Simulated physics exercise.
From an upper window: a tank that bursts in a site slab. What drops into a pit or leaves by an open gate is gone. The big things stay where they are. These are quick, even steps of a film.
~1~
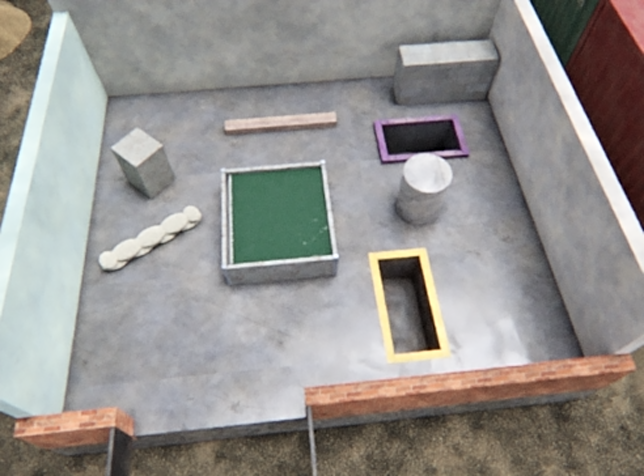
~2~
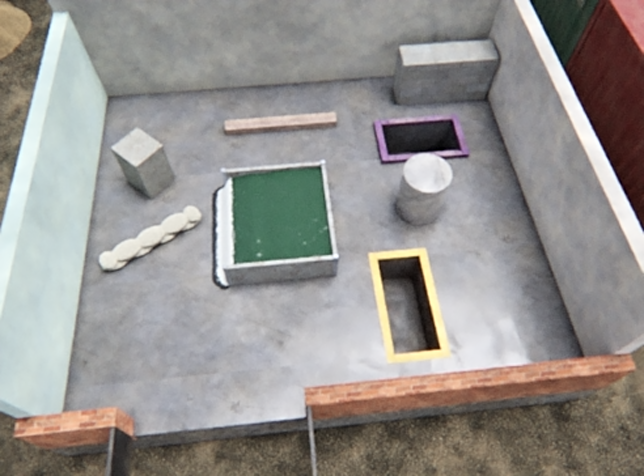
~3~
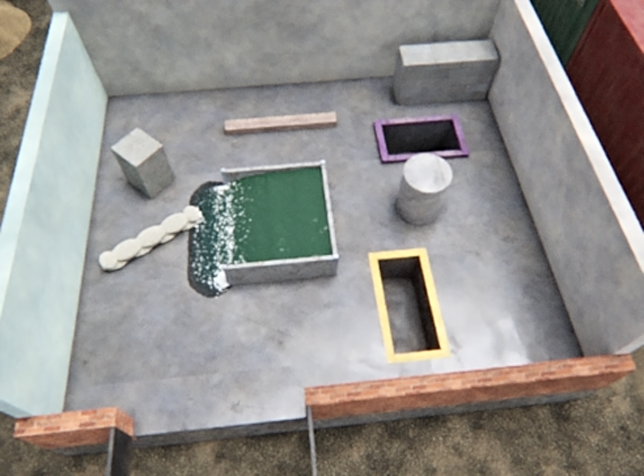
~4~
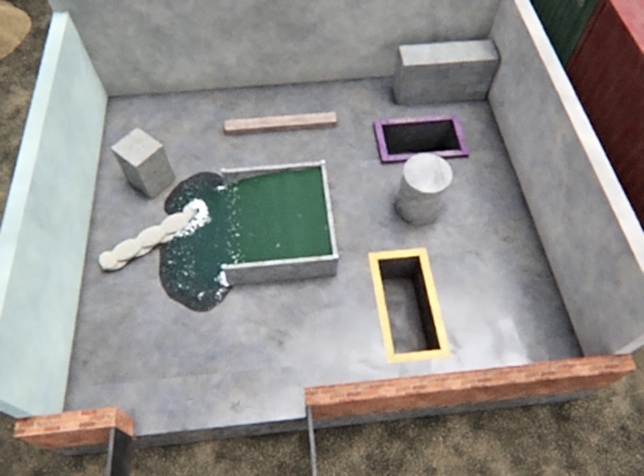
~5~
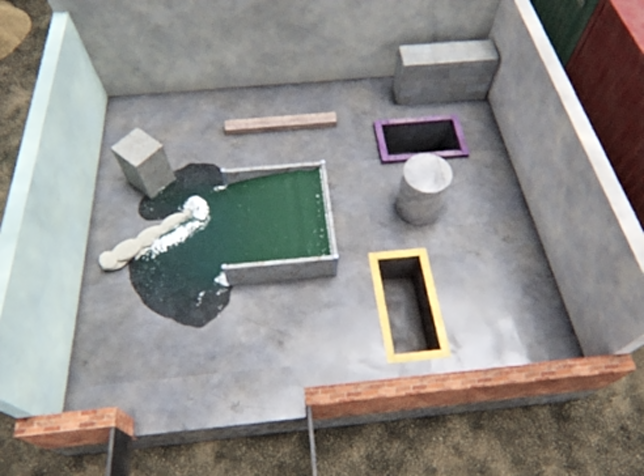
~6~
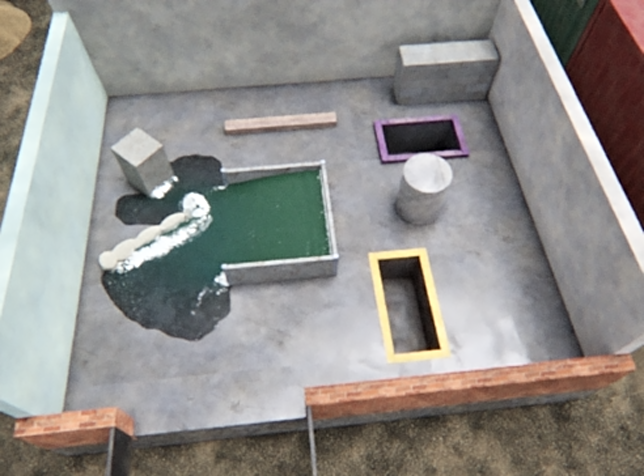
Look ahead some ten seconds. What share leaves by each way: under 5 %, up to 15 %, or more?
In the end: The gate takes more than 15 %; the purple pit takes less than 5 %; the yellow pit takes from 5 to 15 %.
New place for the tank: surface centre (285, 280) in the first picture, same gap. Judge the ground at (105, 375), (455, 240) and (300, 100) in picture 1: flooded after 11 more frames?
As listed: Awash, free of water, clear.
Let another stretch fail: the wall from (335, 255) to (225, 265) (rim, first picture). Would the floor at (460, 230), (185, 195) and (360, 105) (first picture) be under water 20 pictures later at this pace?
In turn: Clear, dry, clear.
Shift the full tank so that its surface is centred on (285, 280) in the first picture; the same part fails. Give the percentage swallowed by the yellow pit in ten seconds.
Roughly, in per cent: Yellow 4.
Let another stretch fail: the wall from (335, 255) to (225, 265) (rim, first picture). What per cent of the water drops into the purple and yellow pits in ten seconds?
Roughly, in per cent: Purple 0, yellow 15.
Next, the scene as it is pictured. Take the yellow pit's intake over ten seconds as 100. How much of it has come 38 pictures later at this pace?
Roughly 25 per cent.
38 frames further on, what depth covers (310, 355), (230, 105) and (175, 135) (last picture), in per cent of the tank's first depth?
In turn 4, 12 and 12 in a hundred.
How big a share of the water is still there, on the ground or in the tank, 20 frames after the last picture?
Some 98 per cent.
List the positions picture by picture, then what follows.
In the first picture, still water in the tank at (277, 214).
In the second picture, the front is at a hidden place, out from the gap at (230, 230).
In the third picture, water pours out at (230, 231) and has run to (209, 186).
In the fourth picture, water pours out at (230, 231) and has run to (183, 186).
In the fifth picture, the front is at (149, 300), out from the gap at (230, 231).
In the sixth picture, water pours out at (230, 231) and has run to (107, 281).
A moment on, water covers 20 % of the floor; the gate 0 %, the purple pit 0 %, the yellow pit 0 %.
Next, water covers 25 % of the floor; the gate 0 %, the purple pit 0 %, the yellow pit 0 %.
Then, water covers 40 % of the floor; the gate 2 %, the purple pit 0 %, the yellow pit 0 %.
Later, water covers 55 % of the floor; the gate 11 %, the purple pit 0 %, the yellow pit 2 %.
In the end, water covers 70 % of the floor; the gate 19 %, the purple pit 0 %, the yellow pit 8 %.
